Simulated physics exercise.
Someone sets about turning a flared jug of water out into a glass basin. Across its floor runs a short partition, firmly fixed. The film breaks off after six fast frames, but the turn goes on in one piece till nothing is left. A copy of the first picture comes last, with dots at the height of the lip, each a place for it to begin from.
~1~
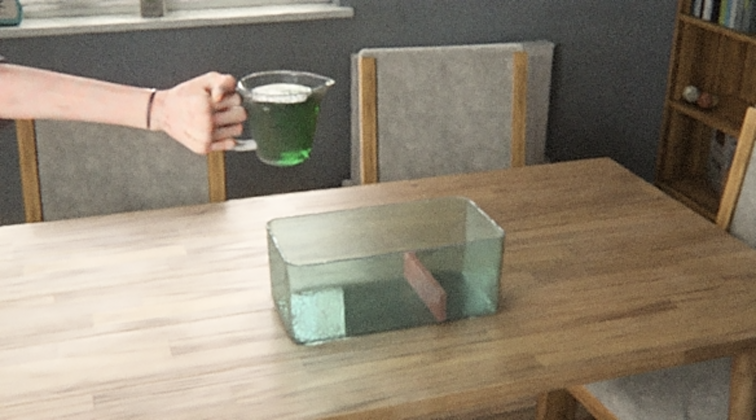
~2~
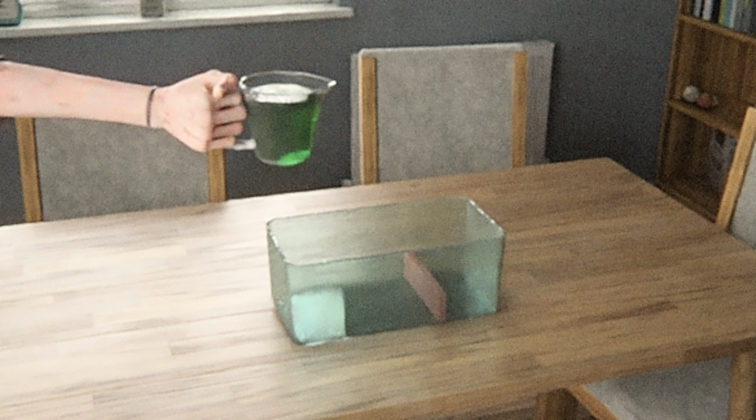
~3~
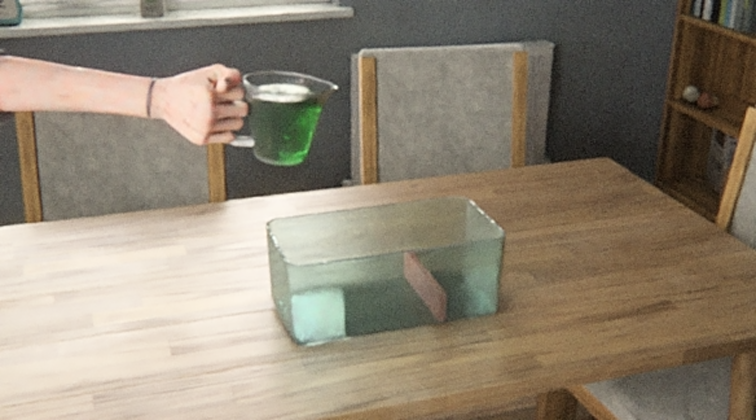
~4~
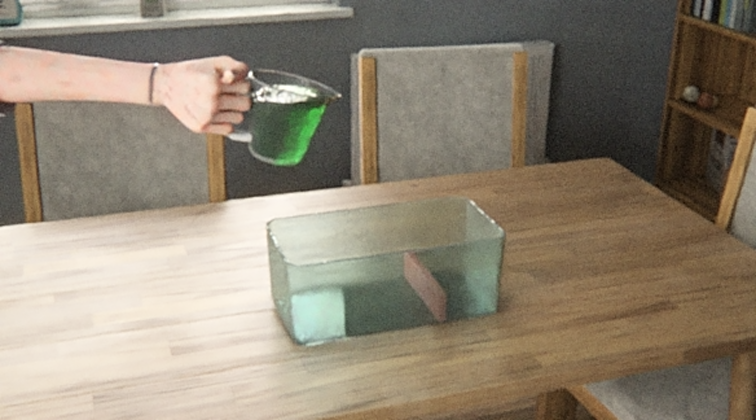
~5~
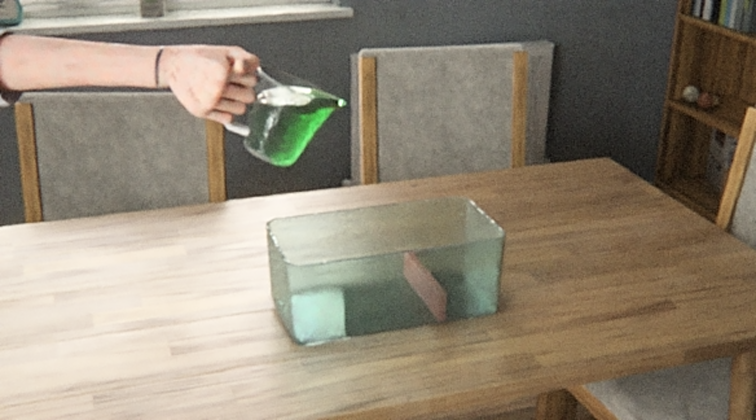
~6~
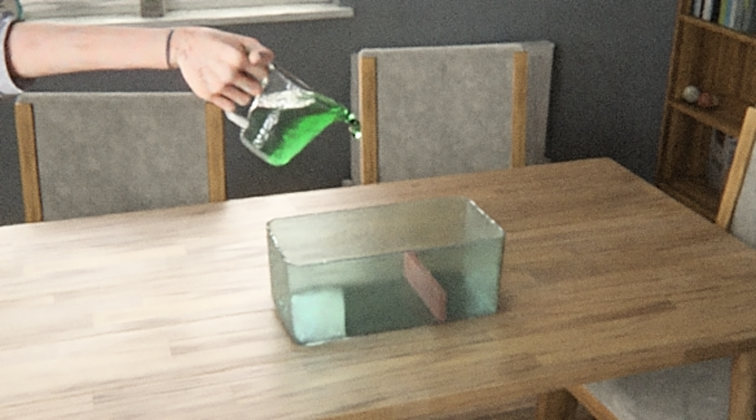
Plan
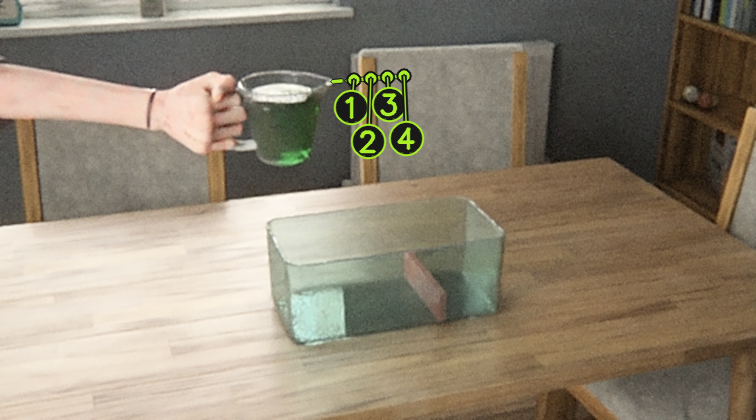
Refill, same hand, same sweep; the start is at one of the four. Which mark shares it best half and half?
I would pick spot 3.
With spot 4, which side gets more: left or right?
The right side.
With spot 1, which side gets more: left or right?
The left side.
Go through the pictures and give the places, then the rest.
In the first frame, upright, lip at (332, 81); basin from (290, 343) to (496, 310); top of the wall at (424, 271); nothing has left yet.
In the second frame, upright, lip at (333, 83); nothing has left yet.
In the third frame, tipped about 7°, lip at (336, 87); nothing has left yet.
In the fourth frame, tipped about 15°, lip at (340, 94); nothing has left yet.
In the fifth frame, tipped about 25°, lip at (343, 105); water is over the lip, down to (343, 105).
In the sixth frame, tipped about 38°, lip at (343, 118); water is over the lip, down to (354, 133).
On the marked copy, 1 at (353, 79); 2 at (370, 78); 3 at (387, 77); 4 at (404, 75).
If 1 is chosen, about 91 % ends left of the wall and 5 % right of it; 4 % is lost outside.
If 2 is chosen, about 75 % ends left of the wall and 23 % right of it; 3 % is lost outside.
If 3 is chosen, about 49 % ends left of the wall and 49 % right of it.
If 4 is chosen, about 33 % ends left of the wall and 64 % right of it; 3 % is lost outside.
